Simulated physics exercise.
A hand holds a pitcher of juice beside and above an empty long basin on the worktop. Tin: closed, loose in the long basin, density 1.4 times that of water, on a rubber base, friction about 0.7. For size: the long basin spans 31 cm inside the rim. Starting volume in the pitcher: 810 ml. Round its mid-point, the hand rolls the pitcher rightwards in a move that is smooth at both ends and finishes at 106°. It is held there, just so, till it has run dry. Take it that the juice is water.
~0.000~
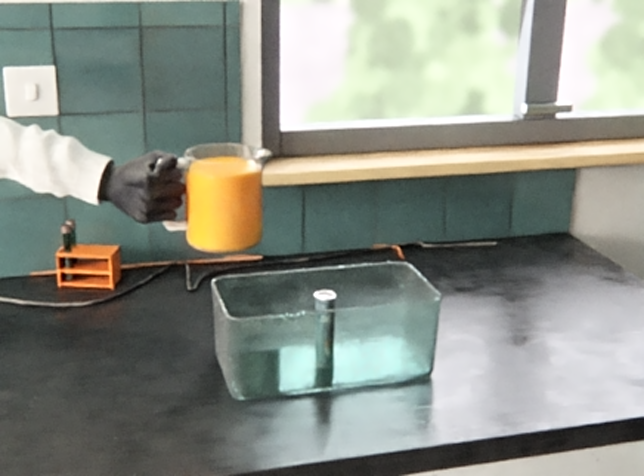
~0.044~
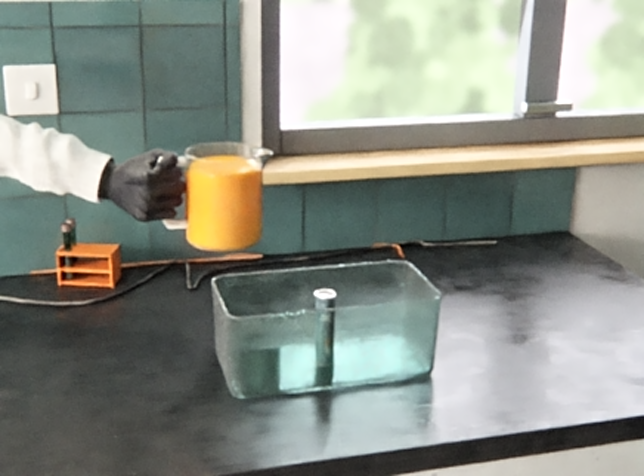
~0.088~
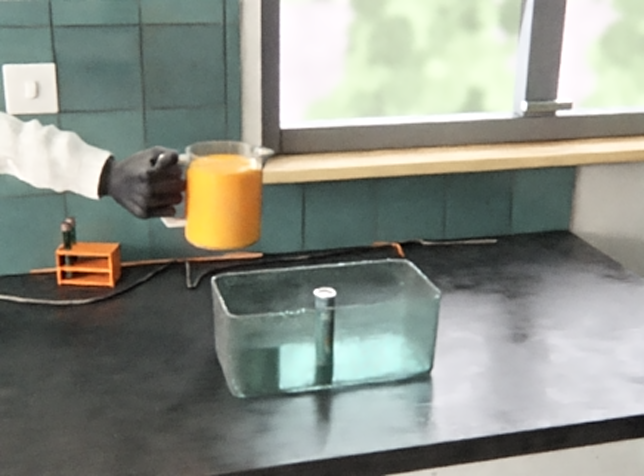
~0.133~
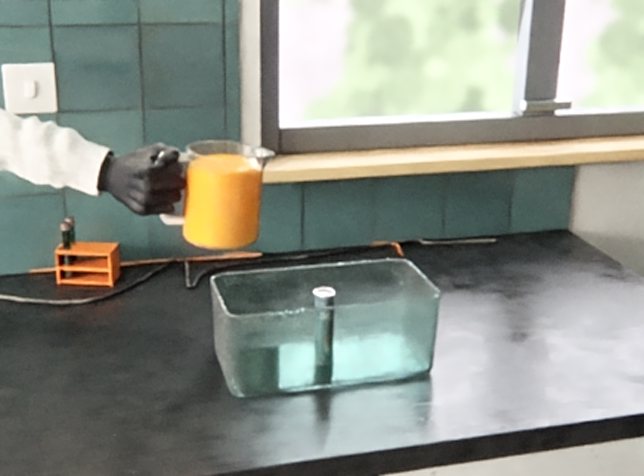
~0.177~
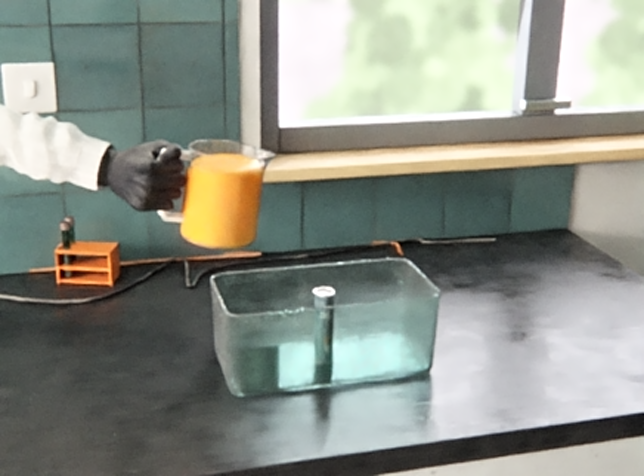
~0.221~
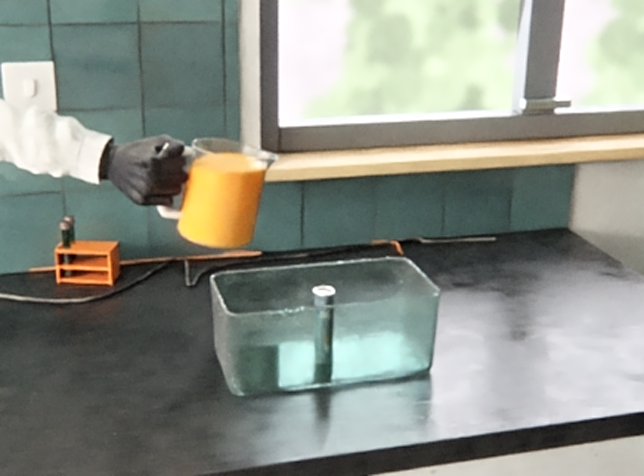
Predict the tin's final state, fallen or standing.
I predict it is fallen.
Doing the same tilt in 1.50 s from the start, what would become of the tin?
In that case the tin overturns.
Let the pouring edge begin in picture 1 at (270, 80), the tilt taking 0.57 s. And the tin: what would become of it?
Result: Tin upright.
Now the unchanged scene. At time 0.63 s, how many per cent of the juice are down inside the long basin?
Roughly 3 per cent.
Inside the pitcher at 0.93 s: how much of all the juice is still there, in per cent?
I'd estimate some 30 per cent.
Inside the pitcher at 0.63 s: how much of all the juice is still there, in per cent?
At that time about 82 in a hundred parts are still held.
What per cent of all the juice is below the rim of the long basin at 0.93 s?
About 48 %.
After 0.63 s the tilt is 67° and 83 per cent is still to pour; the tin stands where it began.
After 0.93 s the tilt is 101° and 30 per cent is still to pour; the tin stands where it began.
After 1.24 s the tilt is 106° and 3 per cent is still to pour; the tin lies on its side.
After 1.58 s the tilt is 106° and 0 per cent is still to pour; the tin lies on its side.
In the end the tin lies on its side.
